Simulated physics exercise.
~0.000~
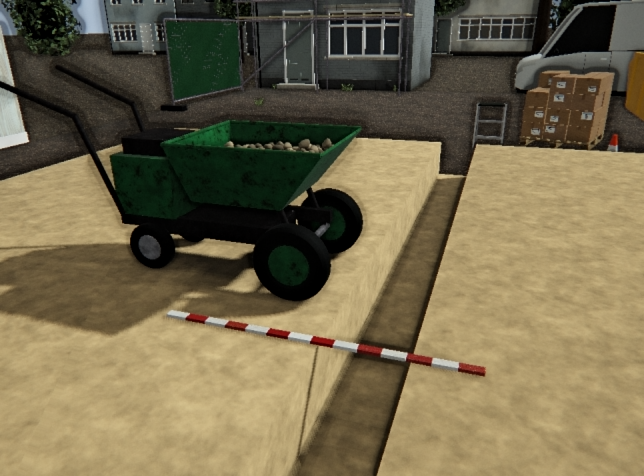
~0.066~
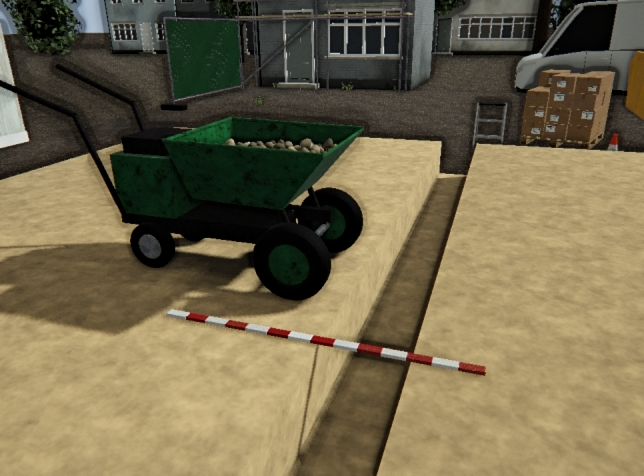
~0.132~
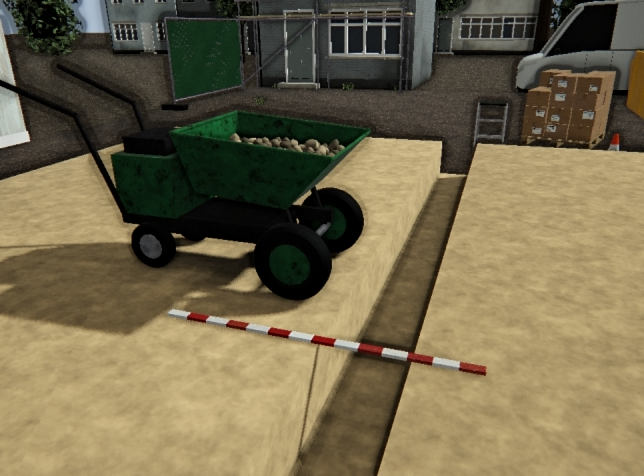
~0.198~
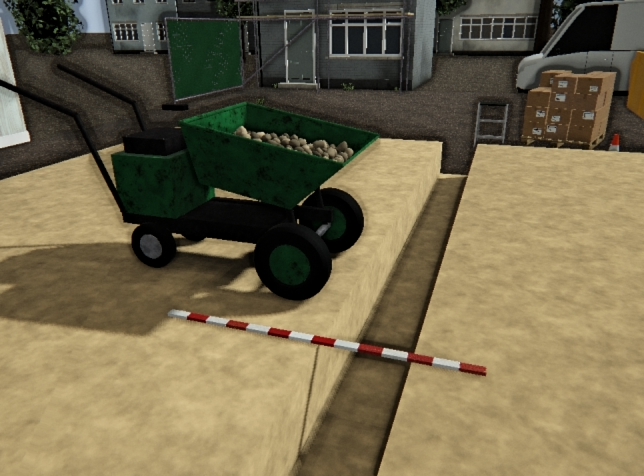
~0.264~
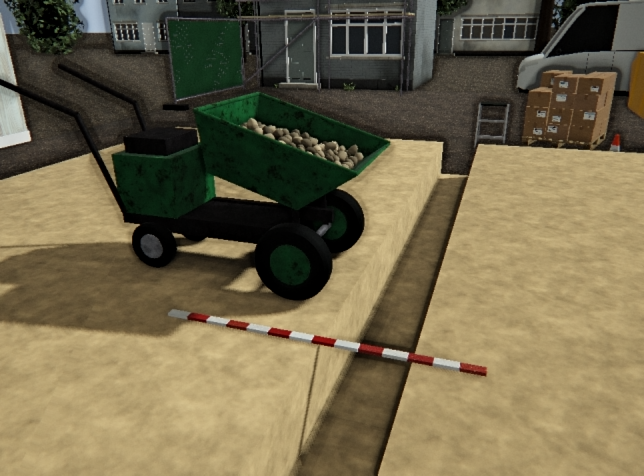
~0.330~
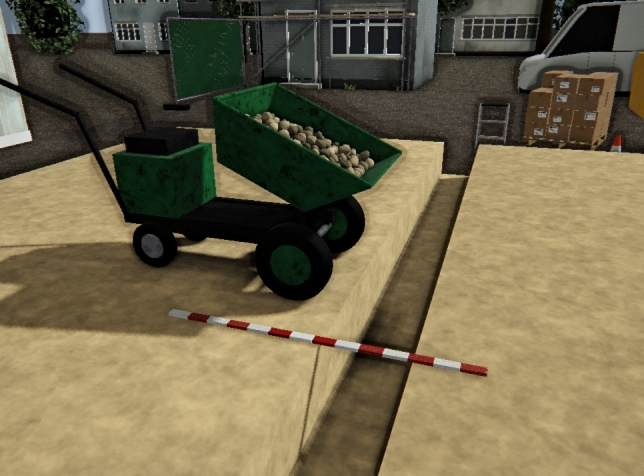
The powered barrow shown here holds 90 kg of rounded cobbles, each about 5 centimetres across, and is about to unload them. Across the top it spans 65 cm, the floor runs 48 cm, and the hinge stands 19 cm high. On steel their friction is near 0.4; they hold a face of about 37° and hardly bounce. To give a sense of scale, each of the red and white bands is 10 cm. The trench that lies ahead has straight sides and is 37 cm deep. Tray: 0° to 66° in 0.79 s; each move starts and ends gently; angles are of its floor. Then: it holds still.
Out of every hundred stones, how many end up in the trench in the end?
Around 31 in every hundred.
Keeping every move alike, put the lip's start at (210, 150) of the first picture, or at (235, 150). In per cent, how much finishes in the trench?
Roughly 75 in a hundred from the first, 100 in a hundred from the second.
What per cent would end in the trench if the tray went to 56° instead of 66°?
Some 20% would finish there.
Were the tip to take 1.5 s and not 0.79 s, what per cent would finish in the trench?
Estimate: About 40 %.
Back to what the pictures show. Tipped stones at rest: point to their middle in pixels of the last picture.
(468, 291).
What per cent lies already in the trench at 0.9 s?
Something like 0 in a hundred.
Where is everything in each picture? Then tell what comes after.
In the first picture, the tray is at 0°, its lip at (321, 156); the top of the load is at (298, 148).
The second picture shows lip at (324, 156), floor tilted 1°, highest stones at (283, 146); the stones move at 0.3 m/s on average.
The third picture shows lip at (332, 159), floor tilted 5°, highest stones at (274, 144); the stones move at 0.6 m/s on average.
In the fourth picture, the tray is at 10°, its lip at (343, 166); the top of the load is at (262, 138); the stones move at 0.8 m/s on average.
The fifth picture shows lip at (357, 175), floor tilted 17°, highest stones at (262, 130); the stones move at 0.9 m/s on average.
In the sixth picture, the tray is at 25°, its lip at (371, 187); the top of the load is at (267, 121); the stones move at 1.0 m/s on average.
After 0.6 s the floor is at 55°; 100 % in the tray; the foremost stones are at (398, 213).
After 0.9 s the floor is at 66°; 80 % in the tray, 2 % in the trench, 19 % past the trench; the foremost stones are at (471, 295).
After 1.2 s the floor is at 66°; 33 % in the tray, 4 % in the trench, 63 % past the trench; the foremost stones are at (602, 321).
After 3.2 s the floor is at 66°; 0 % in the tray, 31 % in the trench, 69 % past the trench; the foremost stones are past the picture's edge.
